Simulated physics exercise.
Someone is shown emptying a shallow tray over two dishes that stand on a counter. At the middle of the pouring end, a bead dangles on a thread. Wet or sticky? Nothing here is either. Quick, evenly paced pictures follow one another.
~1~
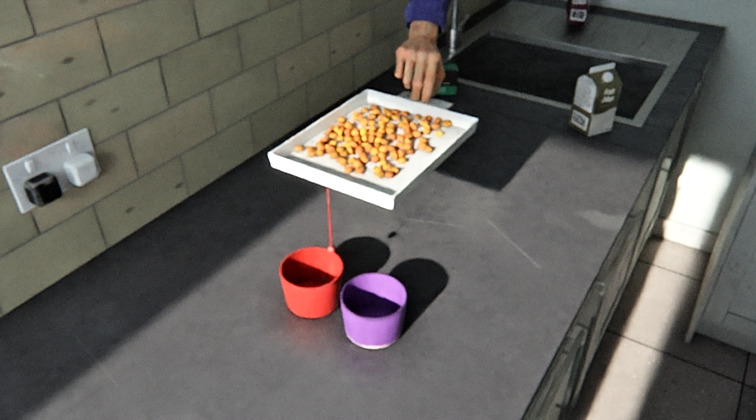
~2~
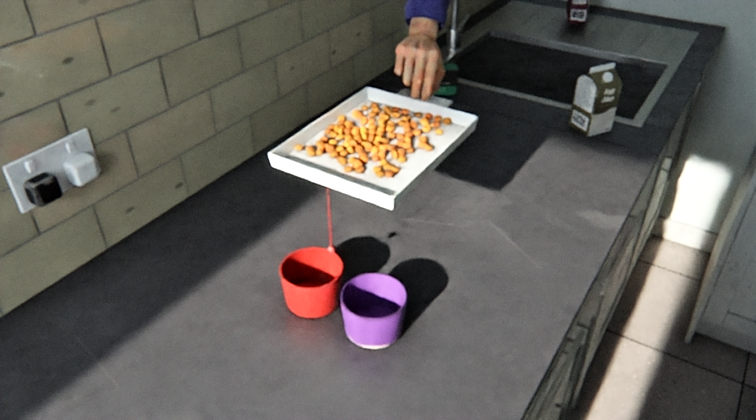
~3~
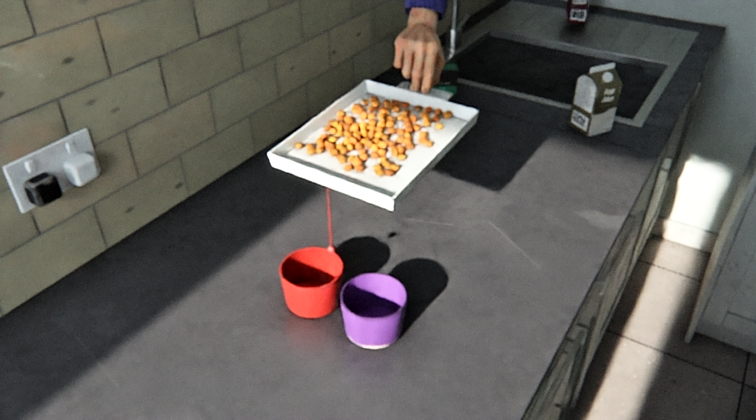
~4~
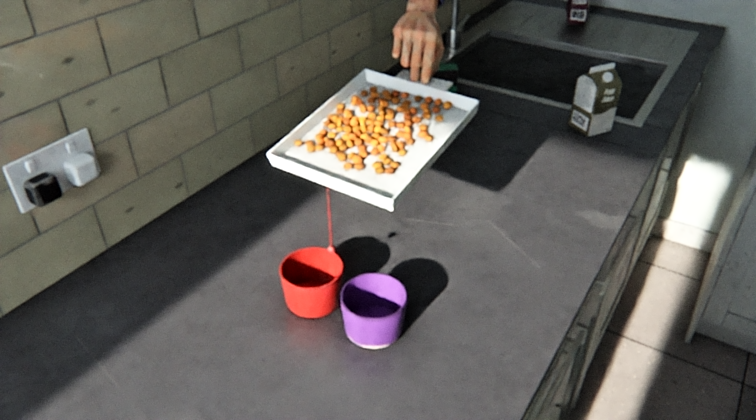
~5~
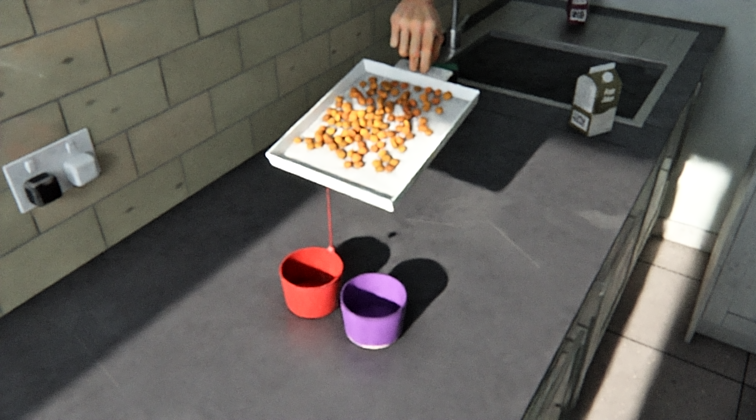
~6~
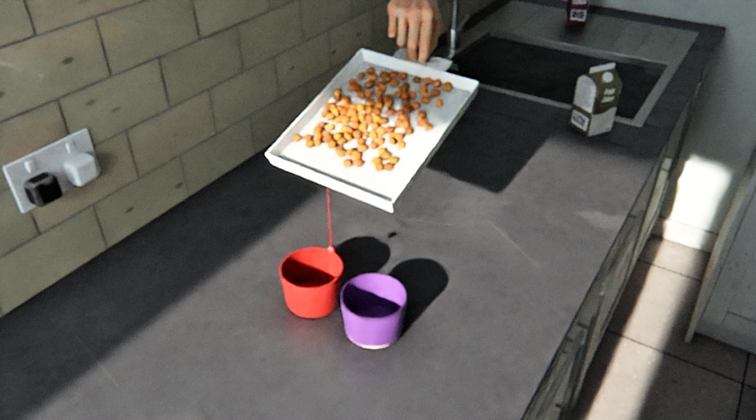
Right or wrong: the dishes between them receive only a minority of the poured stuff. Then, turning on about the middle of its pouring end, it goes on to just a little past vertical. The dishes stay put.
Wrong, they get over half.
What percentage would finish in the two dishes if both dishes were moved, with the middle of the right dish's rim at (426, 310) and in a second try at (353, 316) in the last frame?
About 40 and 50 per cent respectively.
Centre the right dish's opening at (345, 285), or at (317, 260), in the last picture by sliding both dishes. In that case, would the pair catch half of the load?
First place: Beyond half; second place: Short of half.
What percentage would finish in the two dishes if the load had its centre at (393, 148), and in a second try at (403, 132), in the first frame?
It would be 70 in a hundred, and then 80 in a hundred.
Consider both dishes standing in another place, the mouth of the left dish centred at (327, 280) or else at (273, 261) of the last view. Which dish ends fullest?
Trial one goes to the left of the two, trial two to the right of the two.
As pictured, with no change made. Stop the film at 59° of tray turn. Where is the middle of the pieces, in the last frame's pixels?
The middle of the pieces shows up near (336, 173).
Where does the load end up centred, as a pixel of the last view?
I'd say the middle ends up at about (327, 305).
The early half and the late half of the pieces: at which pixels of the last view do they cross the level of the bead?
(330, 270) first, (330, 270) later.
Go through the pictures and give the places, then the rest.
In the first frame, corners of the pouring end at (272, 153) and (392, 196), level; middle of the load at (372, 139), bits of cat kibble; left dish at (293, 298); right dish at (356, 328); bead on its thread at (332, 249).
In the second frame, corners of the pouring end at (271, 153) and (392, 196), level; middle of the load at (372, 138).
In the third frame, corners of the pouring end at (271, 153) and (392, 197), tipped barely, lowest at the right corner; middle of the load at (371, 134).
In the fourth frame, corners of the pouring end at (270, 153) and (391, 198), tipped a little, lowest at the right corner; middle of the load at (371, 129).
In the fifth frame, corners of the pouring end at (269, 153) and (391, 200), tipped a little, lowest at the right corner; middle of the load at (370, 123).
In the sixth frame, corners of the pouring end at (269, 153) and (390, 201), tipped clearly, lowest at the right corner; middle of the load at (369, 119); left dish at (293, 298); right dish at (356, 328).
Soon, tray tipped steeply; nearly all on the tray; a stray few in the air.
A while on, tray tipped right over; about two thirds on the tray; a small part in the right dish; a small part in the left dish; a small part outside both; a small part in the air.
Towards the end, tray tipped past a quarter turn; about a third in the right dish; about a third in the left dish; about a quarter outside both.
Finally, tray tipped past a quarter turn; about a third in the right dish; about a third in the left dish; about a quarter outside both.
